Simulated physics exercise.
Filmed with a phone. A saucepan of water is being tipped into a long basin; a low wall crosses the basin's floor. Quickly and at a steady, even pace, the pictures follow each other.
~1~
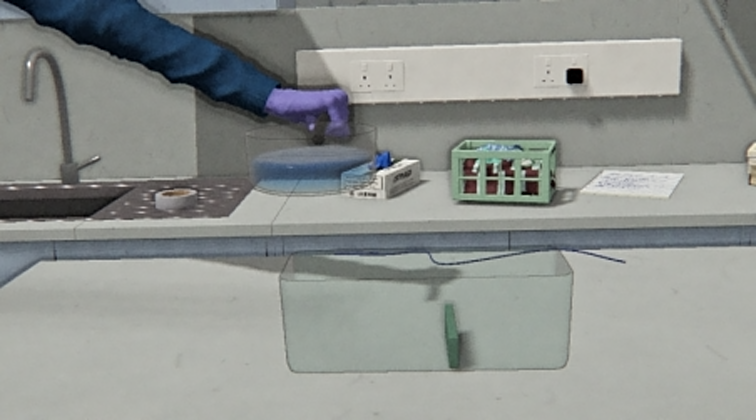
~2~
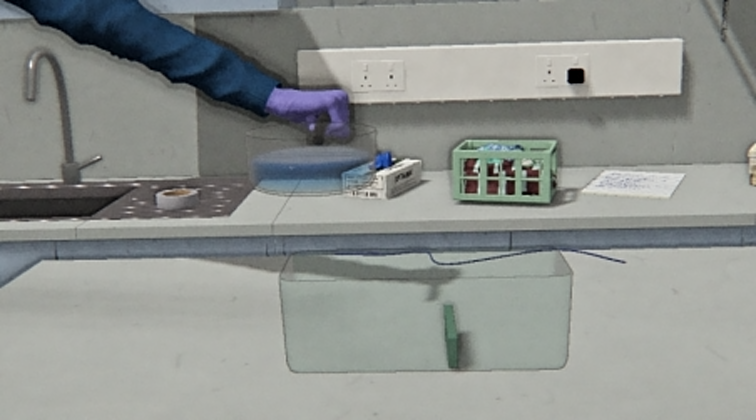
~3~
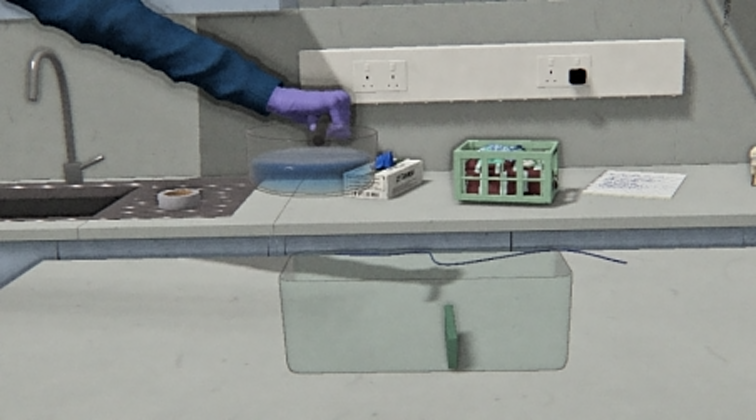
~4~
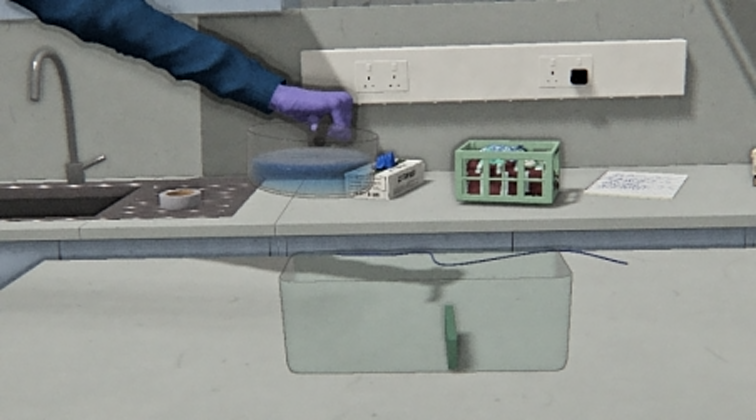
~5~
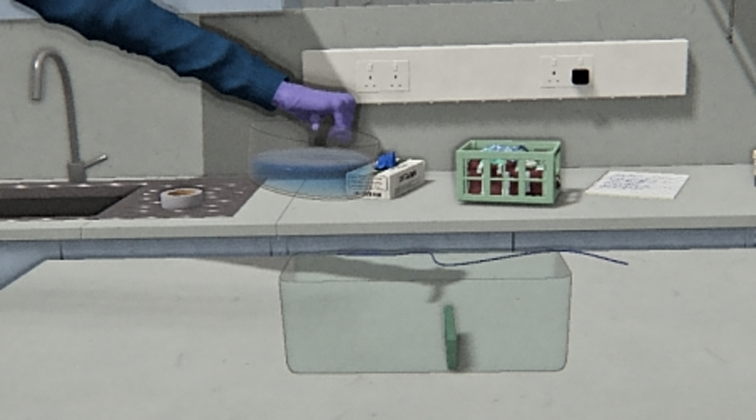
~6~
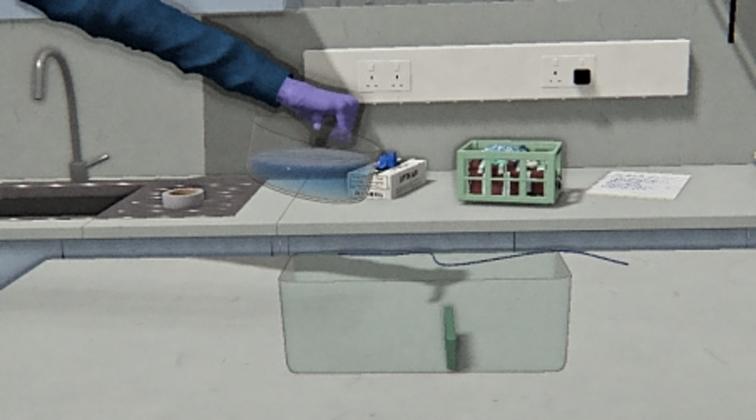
To begin with, a purple-gloved hand at the end of a dark blue sleeve holds a clear container of blue-tinted water upright on a counter, above a long, pale basin with a low green wall inside. The container then leans gradually to the right, its tilt growing steadily while the basin stays still.
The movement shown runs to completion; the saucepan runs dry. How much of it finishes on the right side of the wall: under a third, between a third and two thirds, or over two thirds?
Under a third.
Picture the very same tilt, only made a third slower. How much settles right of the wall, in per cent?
Roughly 5 percent.
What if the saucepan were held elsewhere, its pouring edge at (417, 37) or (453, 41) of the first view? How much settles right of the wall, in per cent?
Near 75 in a hundred first, near 90 in a hundred second.
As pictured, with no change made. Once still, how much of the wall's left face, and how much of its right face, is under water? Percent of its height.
On the left it is 60 per cent, on the right 0.
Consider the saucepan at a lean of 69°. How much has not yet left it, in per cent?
Around 50 in a hundred.
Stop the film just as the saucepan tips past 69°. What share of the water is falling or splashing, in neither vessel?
It works out to about 40 percent.
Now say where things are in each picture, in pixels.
It leans 0°; its right rim is at (376, 130); the water meets the walls at (251, 157) and (374, 153); the long basin's rim runs from (286, 267) to (565, 261); the wall's top is at (451, 321), in the first frame.
It leans 1°; its right rim is at (376, 131); the water meets the walls at (251, 157) and (374, 154), in the second frame.
It leans 3°; its right rim is at (377, 134); the water meets the walls at (251, 157) and (374, 155), in the third frame.
It leans 6°; its right rim is at (378, 139); the water meets the walls at (251, 156) and (374, 157), in the fourth frame.
It leans 10°; its right rim is at (379, 144); the water meets the walls at (251, 156) and (375, 158), in the fifth frame.
It leans 16°; its right rim is at (380, 151); the water meets the walls at (250, 155) and (375, 159), in the sixth frame.
A moment on, the saucepan is tipped part way and 51 per cent is still to pour, 10 is left of the wall and 0 right of it.
Next, the saucepan is tipped on its side and 13 per cent is still to pour, 74 is left of the wall and 1 right of it.
Then the saucepan is tipped on its side and 2 per cent is still to pour, 92 is left of the wall and 3 right of it.
Later the saucepan is tipped on its side and 0 per cent is still to pour, 95 is left of the wall and 3 right of it.
Finally, 96 per cent lies left of the wall, 3 right of it and 1 outside.
